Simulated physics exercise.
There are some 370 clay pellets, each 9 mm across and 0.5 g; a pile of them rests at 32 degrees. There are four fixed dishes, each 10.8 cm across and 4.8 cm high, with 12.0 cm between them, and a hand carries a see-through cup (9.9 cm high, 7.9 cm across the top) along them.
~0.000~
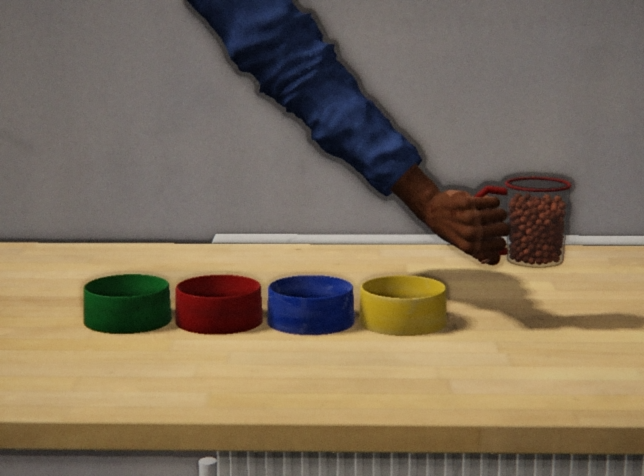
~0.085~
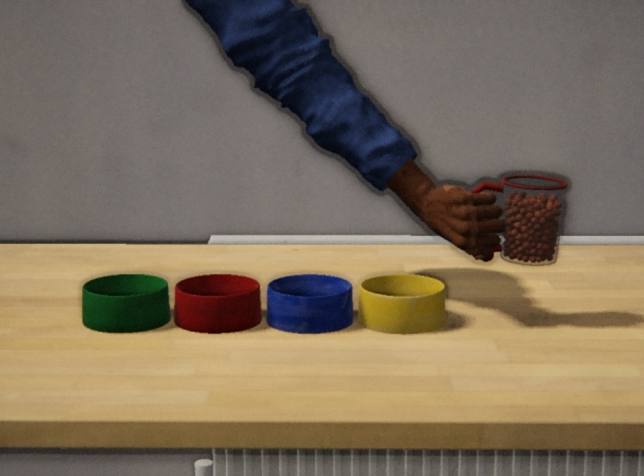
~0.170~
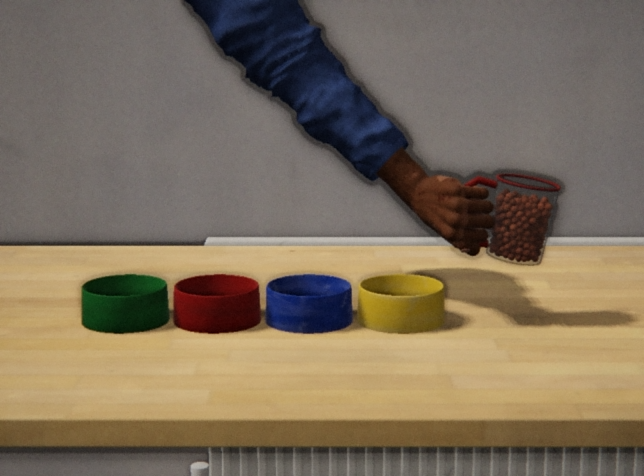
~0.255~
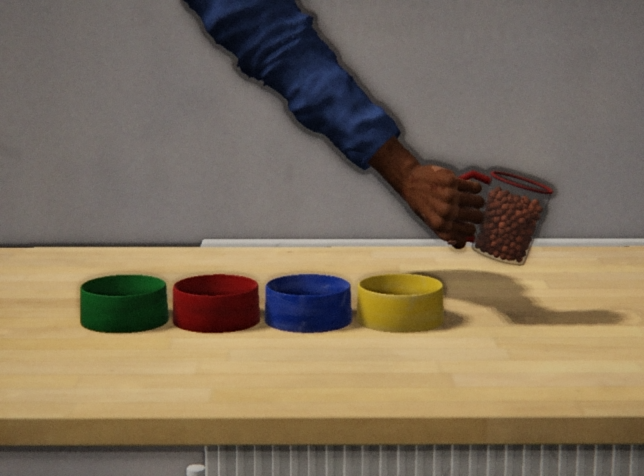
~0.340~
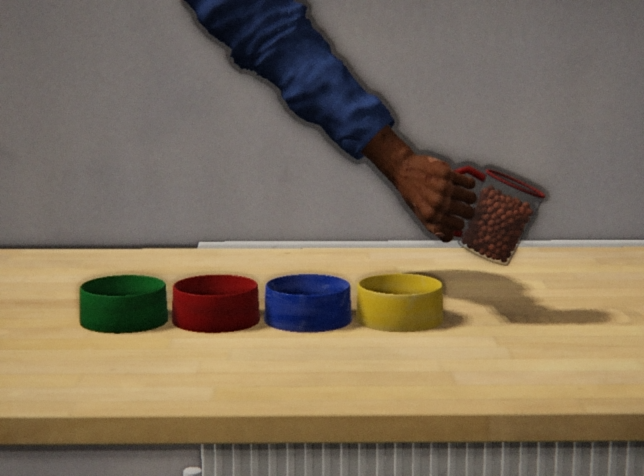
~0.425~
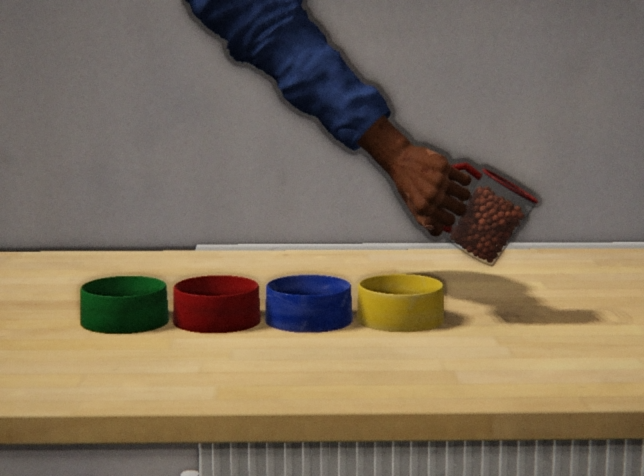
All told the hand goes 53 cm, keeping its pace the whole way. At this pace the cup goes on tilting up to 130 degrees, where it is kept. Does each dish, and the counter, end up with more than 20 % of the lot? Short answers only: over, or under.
Red under. Blue under. Green under. Yellow over. Counter under.
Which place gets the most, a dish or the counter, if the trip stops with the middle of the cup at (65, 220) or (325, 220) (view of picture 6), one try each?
First try: Yellow; second try: Yellow.
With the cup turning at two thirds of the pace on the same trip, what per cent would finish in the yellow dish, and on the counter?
In that case you'd see yellow at 10 and the counter at 10.
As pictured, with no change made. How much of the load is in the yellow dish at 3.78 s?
So far, roughly 90 per cent.
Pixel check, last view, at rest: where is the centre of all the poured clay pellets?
My guess is close to (395, 303).
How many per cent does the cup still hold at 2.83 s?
Some 0 per cent.
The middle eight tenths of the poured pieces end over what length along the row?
I'd estimate close to 7 cm.
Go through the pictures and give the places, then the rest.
The first frame shows cup at (537, 222), tilt 0 degrees, lip at (570, 184), moved 0.0 cm; middle of the pieces at (533, 230); yellow dish at (403, 287); blue dish at (311, 287); red dish at (218, 286); green dish at (126, 286).
The second frame shows cup at (532, 221), tilt 2 degrees, lip at (566, 184), moved 0.5 cm; middle of the pieces at (528, 228).
The third frame shows cup at (521, 220), tilt 9 degrees, lip at (559, 187), moved 1.7 cm; middle of the pieces at (516, 227).
The fourth frame shows cup at (510, 219), tilt 16 degrees, lip at (551, 191), moved 2.9 cm; middle of the pieces at (504, 226).
The fifth frame shows cup at (499, 219), tilt 23 degrees, lip at (543, 196), moved 4.2 cm; middle of the pieces at (493, 225).
The sixth frame shows cup at (490, 219), tilt 30 degrees, lip at (536, 201), moved 5.5 cm; middle of the pieces at (483, 224); yellow dish at (401, 285); blue dish at (309, 286); red dish at (216, 286); green dish at (124, 287). Its pace works out near 85 degrees a second; the hand travels 15 cm a second.
After 1.87 s, tilt 130 degrees; cup holds 0 %, yellow 90 %.
After 2.83 s, tilt 130 degrees; cup holds 0 %, yellow 90 %.
After 3.78 s, tilt 130 degrees; cup holds 0 %, yellow 90 %.
At rest (4.1 s), red 0 %, blue 0 %, green 0 %, yellow 90 %, counter 10 %.
